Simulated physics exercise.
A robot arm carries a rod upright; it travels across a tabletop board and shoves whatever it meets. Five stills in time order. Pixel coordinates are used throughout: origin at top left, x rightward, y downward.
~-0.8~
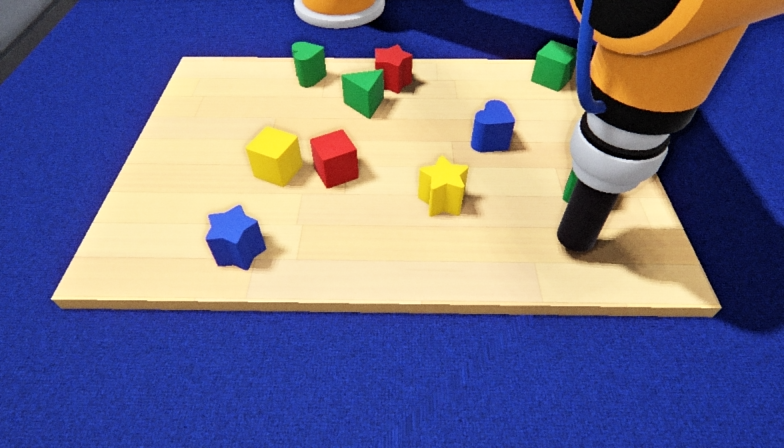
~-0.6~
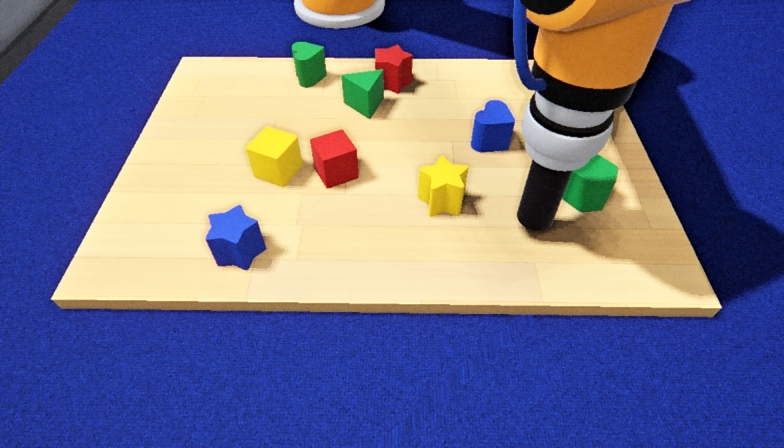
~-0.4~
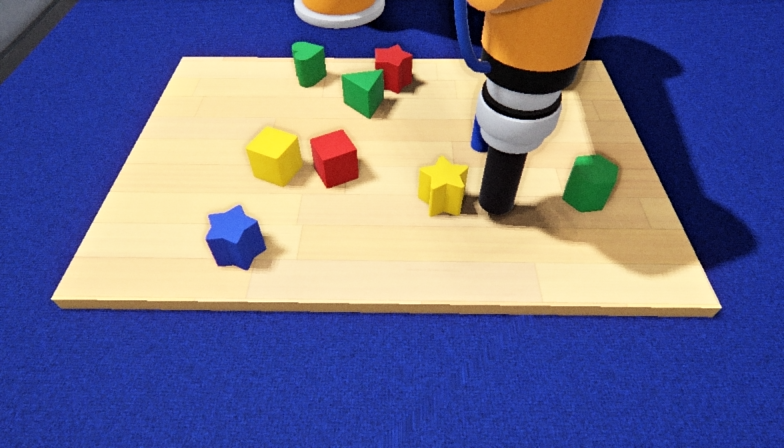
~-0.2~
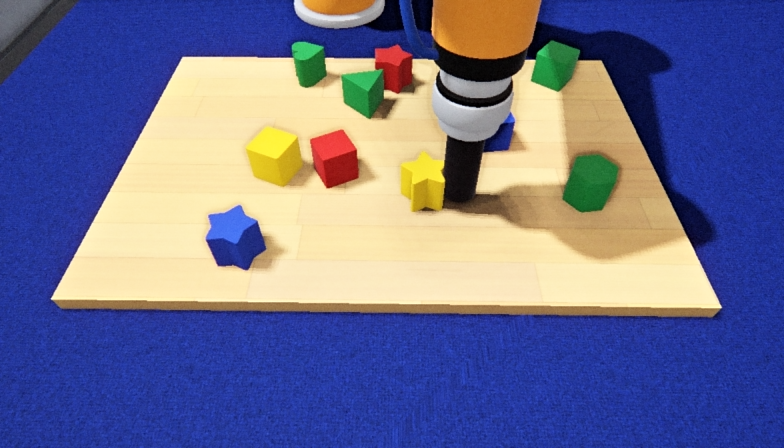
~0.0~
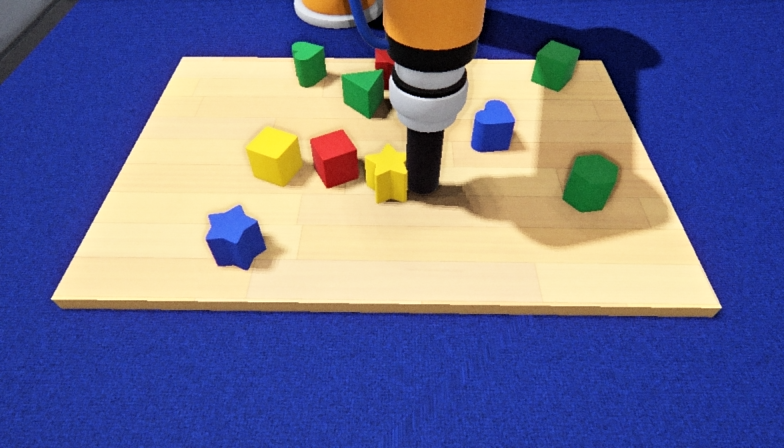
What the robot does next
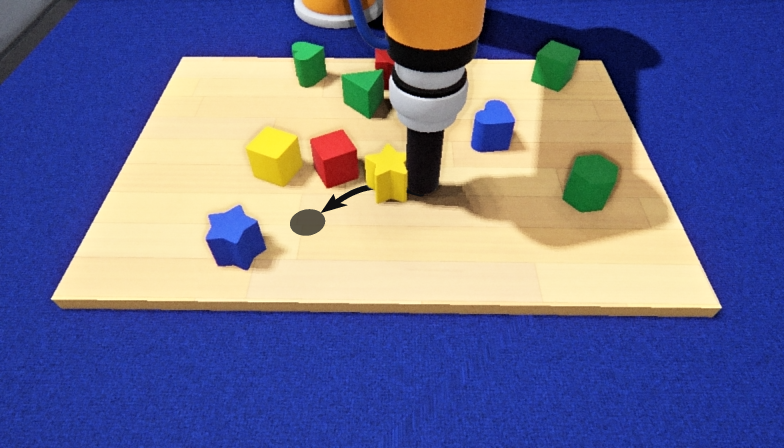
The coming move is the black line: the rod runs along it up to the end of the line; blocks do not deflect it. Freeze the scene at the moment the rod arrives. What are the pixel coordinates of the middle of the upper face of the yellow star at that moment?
My prediction: (297, 165).
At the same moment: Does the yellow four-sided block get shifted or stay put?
The block you're asking about gets moved.
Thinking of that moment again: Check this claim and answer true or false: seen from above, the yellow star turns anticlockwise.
That is false.
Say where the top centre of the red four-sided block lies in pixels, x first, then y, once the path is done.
I predict (296, 136).
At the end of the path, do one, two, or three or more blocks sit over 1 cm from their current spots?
The way I see it, the answer is three or more.
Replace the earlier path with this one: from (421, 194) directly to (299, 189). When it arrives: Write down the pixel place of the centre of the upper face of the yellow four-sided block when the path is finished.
The top centre is at (243, 131).
The drawn path runs from (421, 194) through (380, 186) and (342, 199) to (308, 222).
On the path given first. One third of the way, rod at (380, 175); red four-sided block at (316, 139), turned 15° clockwise; yellow star at (346, 155).
Two thirds of the way, rod at (340, 188); yellow four-sided block at (255, 135), turned 20° anticlockwise; red four-sided block at (297, 136), turned 55° clockwise; yellow star at (307, 162).
At the end, rod at (305, 211); blue star not moved; yellow four-sided block at (254, 134), turned 20° anticlockwise; red four-sided block at (296, 136), turned 55° clockwise; yellow star at (297, 165), turned 45° clockwise.
